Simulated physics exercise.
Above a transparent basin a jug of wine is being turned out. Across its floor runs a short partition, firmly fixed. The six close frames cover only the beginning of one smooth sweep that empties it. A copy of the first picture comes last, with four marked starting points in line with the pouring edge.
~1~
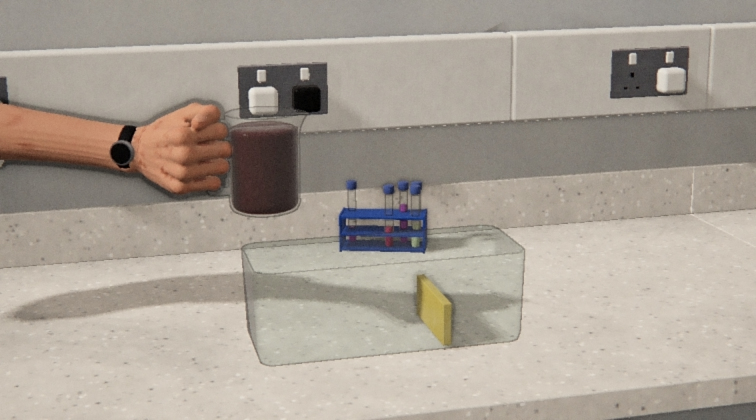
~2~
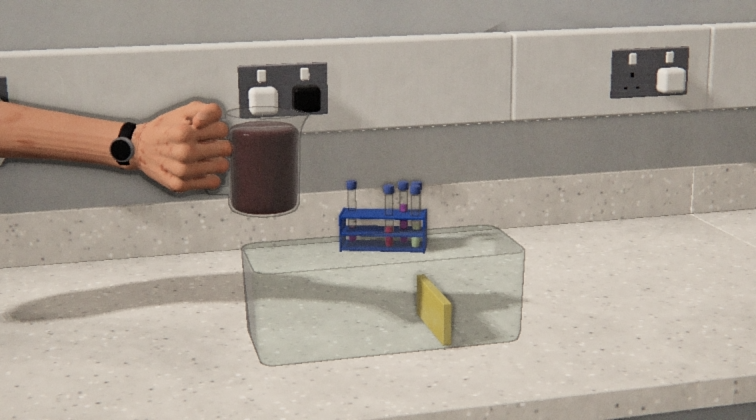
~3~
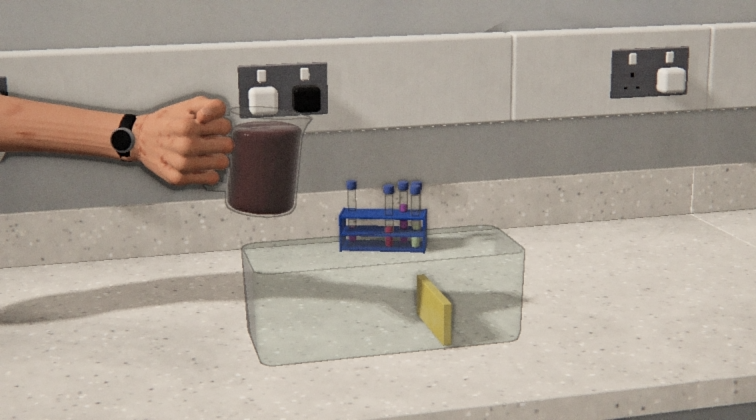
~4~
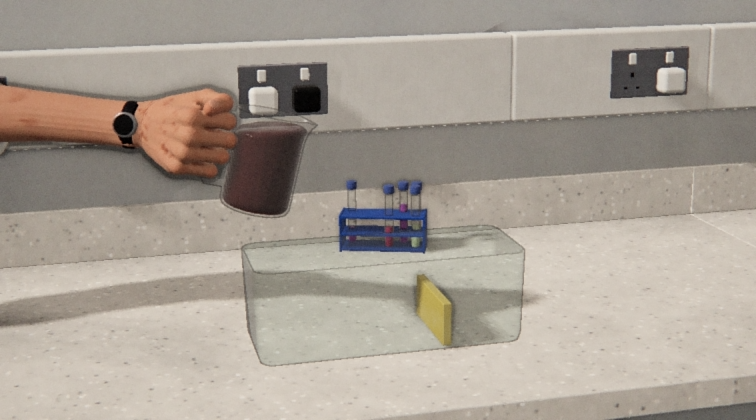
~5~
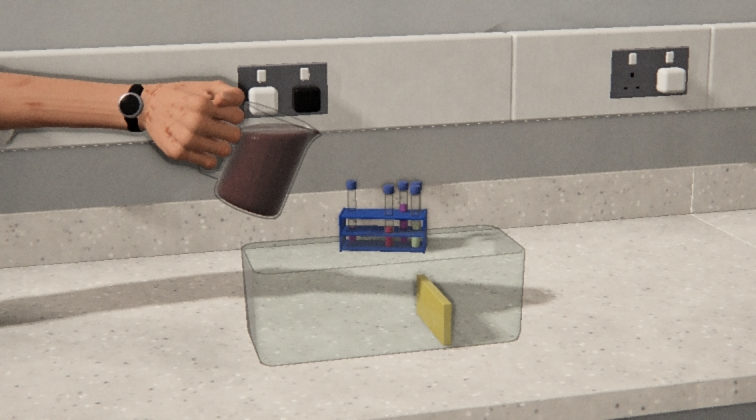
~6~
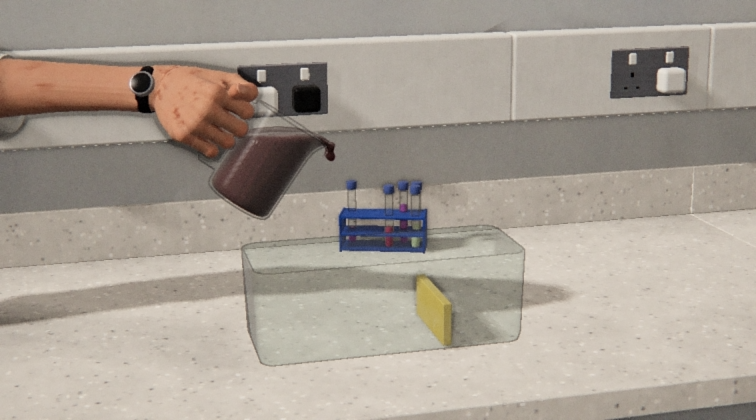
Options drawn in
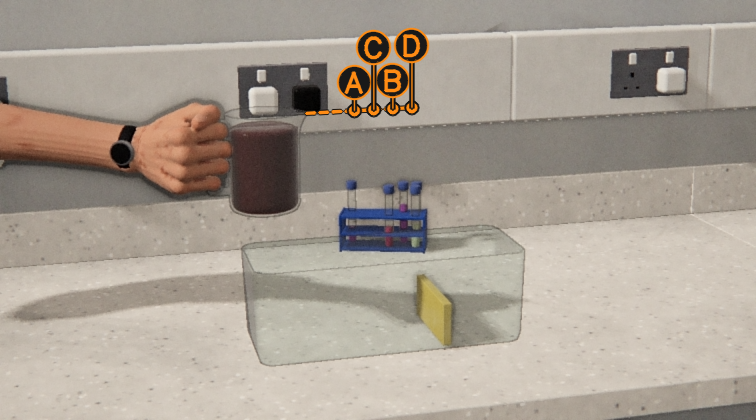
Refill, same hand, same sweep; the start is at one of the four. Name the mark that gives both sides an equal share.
C is best.
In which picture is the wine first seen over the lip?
Picture 6.
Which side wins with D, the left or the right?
More ends on the right.
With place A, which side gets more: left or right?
The left one.
On the marked copy, A at (354, 110); B at (392, 108); C at (373, 109); D at (411, 107).
For place A, about 91 % ends left of the wall and 8 % right of it.
For place B, about 20 % ends left of the wall and 79 % right of it.
For place C, about 47 % ends left of the wall and 53 % right of it.
For place D, about 13 % ends left of the wall and 85 % right of it.
